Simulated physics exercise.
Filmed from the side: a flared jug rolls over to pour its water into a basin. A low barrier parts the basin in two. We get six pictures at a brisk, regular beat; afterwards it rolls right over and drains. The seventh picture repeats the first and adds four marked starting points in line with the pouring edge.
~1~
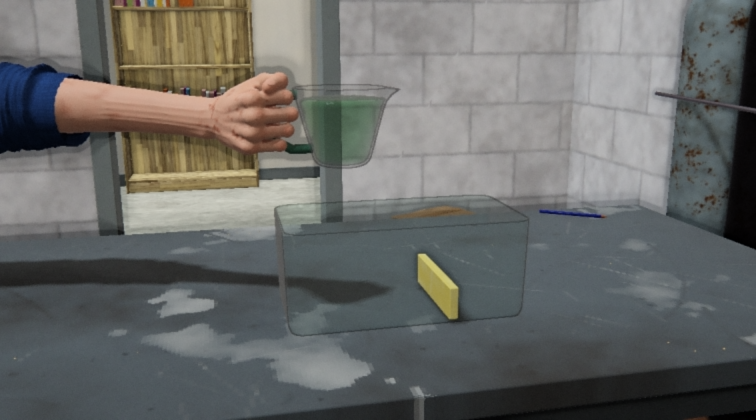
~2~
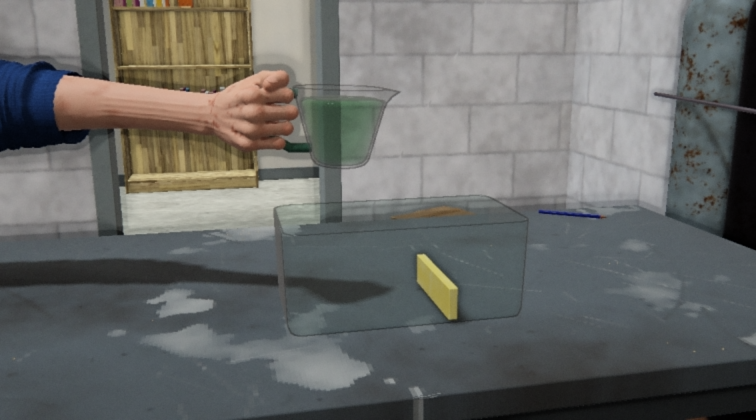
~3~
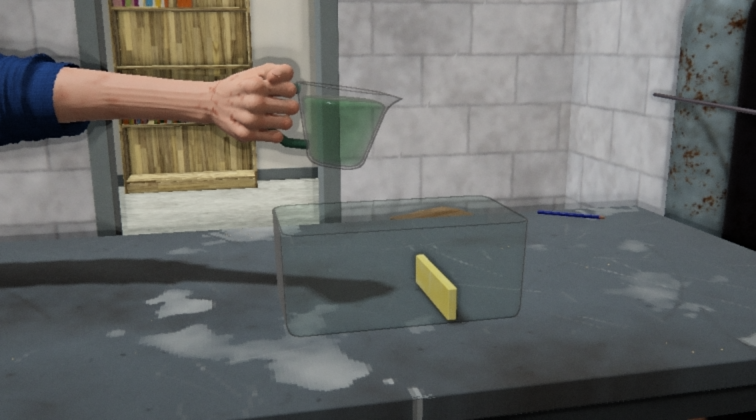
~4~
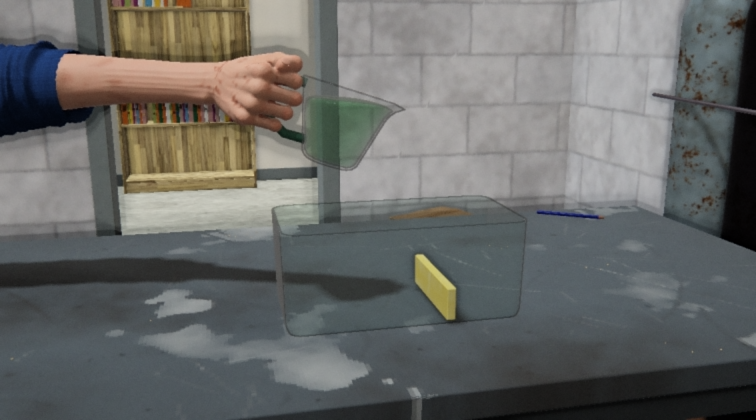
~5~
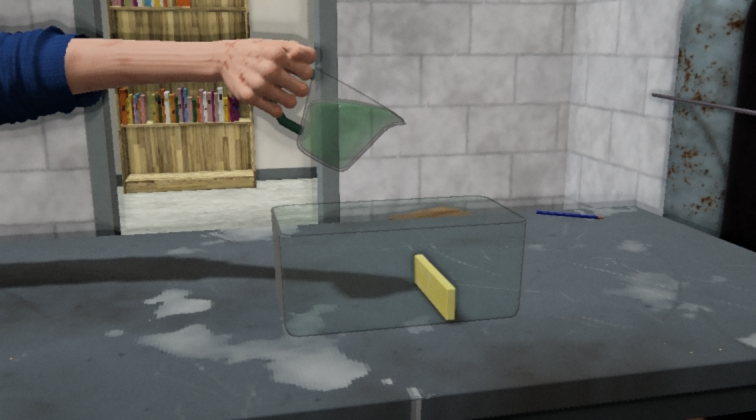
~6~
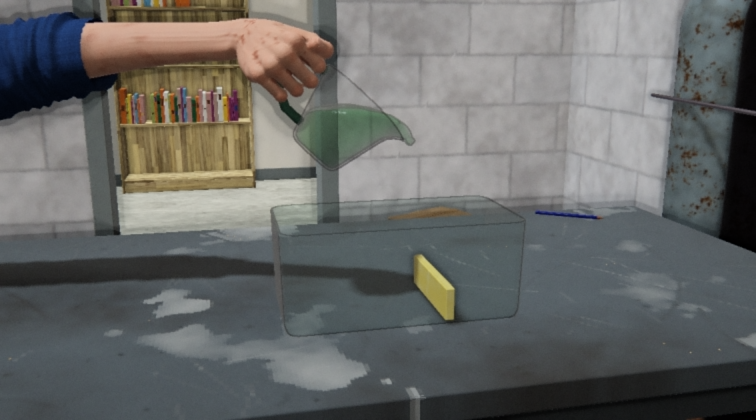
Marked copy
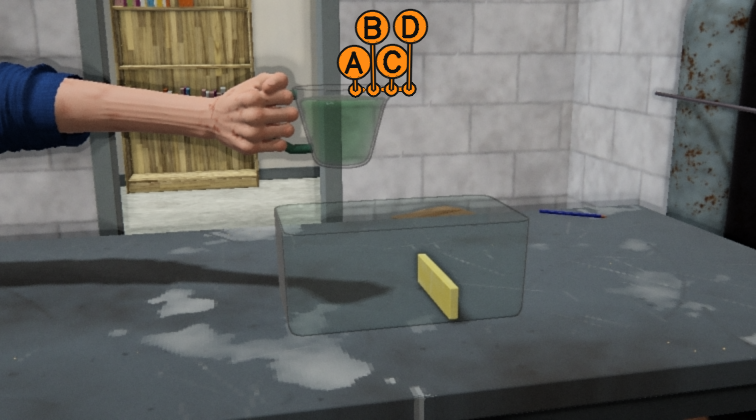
On a stained grey tabletop, a hand slowly tilting a clear jug of green liquid rightward above a glass basin with a yellow barrier.
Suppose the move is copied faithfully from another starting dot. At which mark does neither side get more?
I would pick place D.
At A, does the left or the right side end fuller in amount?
The left side.
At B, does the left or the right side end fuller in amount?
The left side.
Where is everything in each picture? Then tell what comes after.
Upright, lip at (399, 89); basin from (288, 335) to (521, 313); top of the wall at (437, 270); nothing has left yet.
Tipped about 2°, lip at (399, 91); nothing has left yet.
Tipped about 8°, lip at (401, 98); nothing has left yet.
Tipped about 18°, lip at (404, 109); nothing has left yet.
Tipped about 30°, lip at (405, 123); water is over the lip, down to (399, 118).
Tipped about 44°, lip at (402, 139); water is over the lip, down to (409, 143).
On the marked copy, A at (355, 89); B at (373, 89); C at (391, 89); D at (409, 89).
With A, about 91 % ends left of the wall and 6 % right of it; 3 % is lost outside.
With B, about 89 % ends left of the wall and 7 % right of it; 4 % is lost outside.
With C, about 79 % ends left of the wall and 20 % right of it.
With D, about 52 % ends left of the wall and 46 % right of it; 3 % is lost outside.
